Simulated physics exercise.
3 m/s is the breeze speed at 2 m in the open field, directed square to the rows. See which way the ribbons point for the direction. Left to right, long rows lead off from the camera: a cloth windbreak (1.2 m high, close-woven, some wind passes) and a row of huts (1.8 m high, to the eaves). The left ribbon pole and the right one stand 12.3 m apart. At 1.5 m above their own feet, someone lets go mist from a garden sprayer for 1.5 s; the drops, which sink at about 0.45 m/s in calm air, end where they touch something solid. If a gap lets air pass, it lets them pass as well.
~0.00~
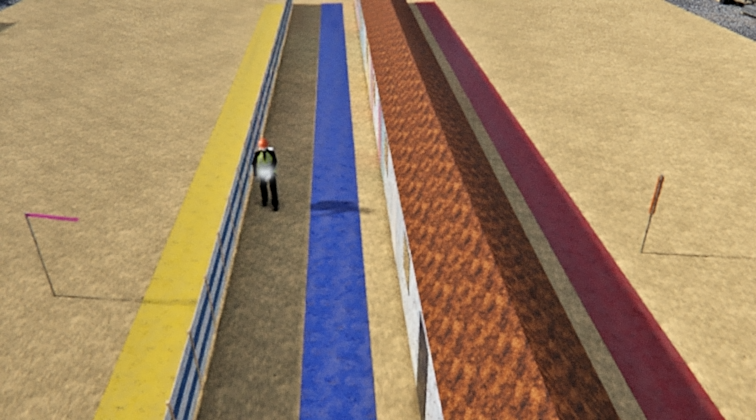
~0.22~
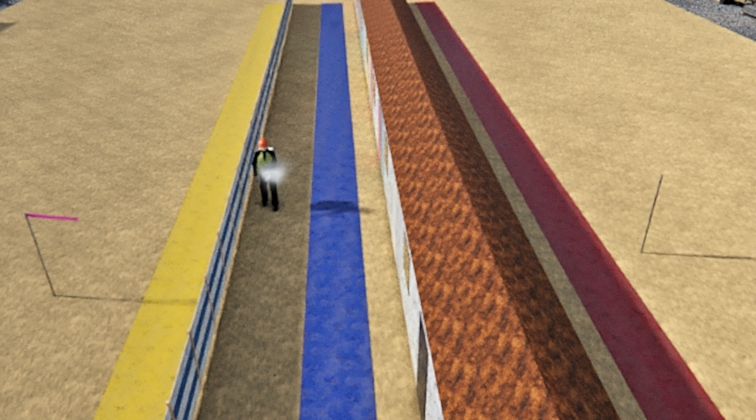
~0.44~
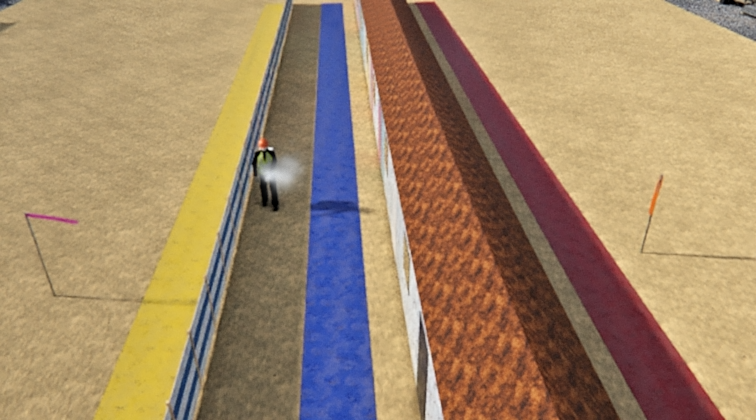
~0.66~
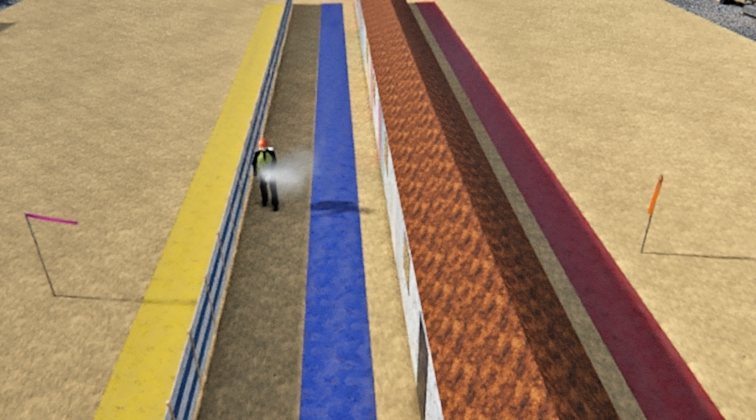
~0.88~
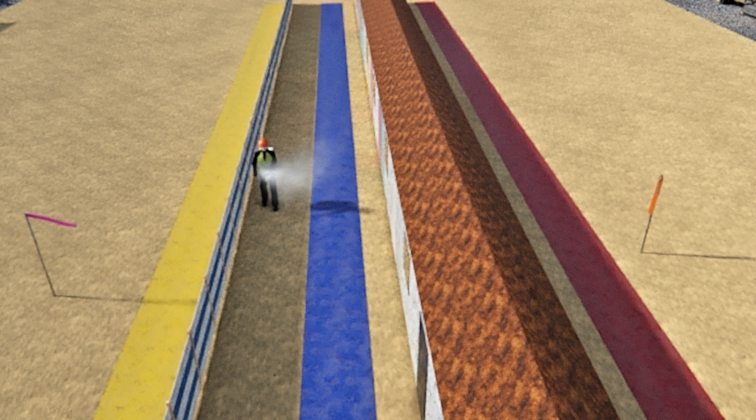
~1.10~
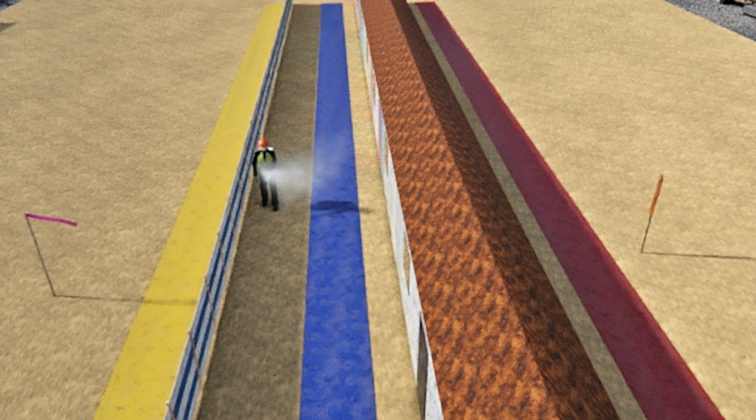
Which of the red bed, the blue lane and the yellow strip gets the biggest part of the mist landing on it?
Blue.
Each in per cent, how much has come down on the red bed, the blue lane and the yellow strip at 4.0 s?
About 0 per cent red, 10 per cent blue and 0 per cent yellow.
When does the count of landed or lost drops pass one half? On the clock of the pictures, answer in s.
Around 5.0 seconds.
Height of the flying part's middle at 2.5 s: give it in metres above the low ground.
The middle sits roughly 1.2 m above the low ground.
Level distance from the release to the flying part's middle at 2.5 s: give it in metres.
It works out to about 1.5 m.
After 2.5 s, 3 % is no longer flying here, and 0 % lies on the blue lane, 0 % on the yellow strip and 0 % on the red bed; the middle of what still flies is 1.2 m above the low ground, near (333, 181).
After 4.0 s, 25 % is no longer flying here, and 8 % lies on the blue lane, 0 % on the yellow strip and 0 % on the red bed; the middle of what still flies is 0.9 m above the low ground, near (359, 191).
After 8.0 s, 77 % is no longer flying here, and 38 % lies on the blue lane, 0 % on the yellow strip and 0 % on the red bed; the middle of what still flies is 1.9 m above the low ground, near (676, 142).
After 20.0 s, 98 % is no longer flying here, and 42 % lies on the blue lane, 0 % on the yellow strip and 2 % on the red bed.
After 45.0 s, 100 % is no longer flying here, and 42 % lies on the blue lane, 0 % on the yellow strip and 2 % on the red bed.
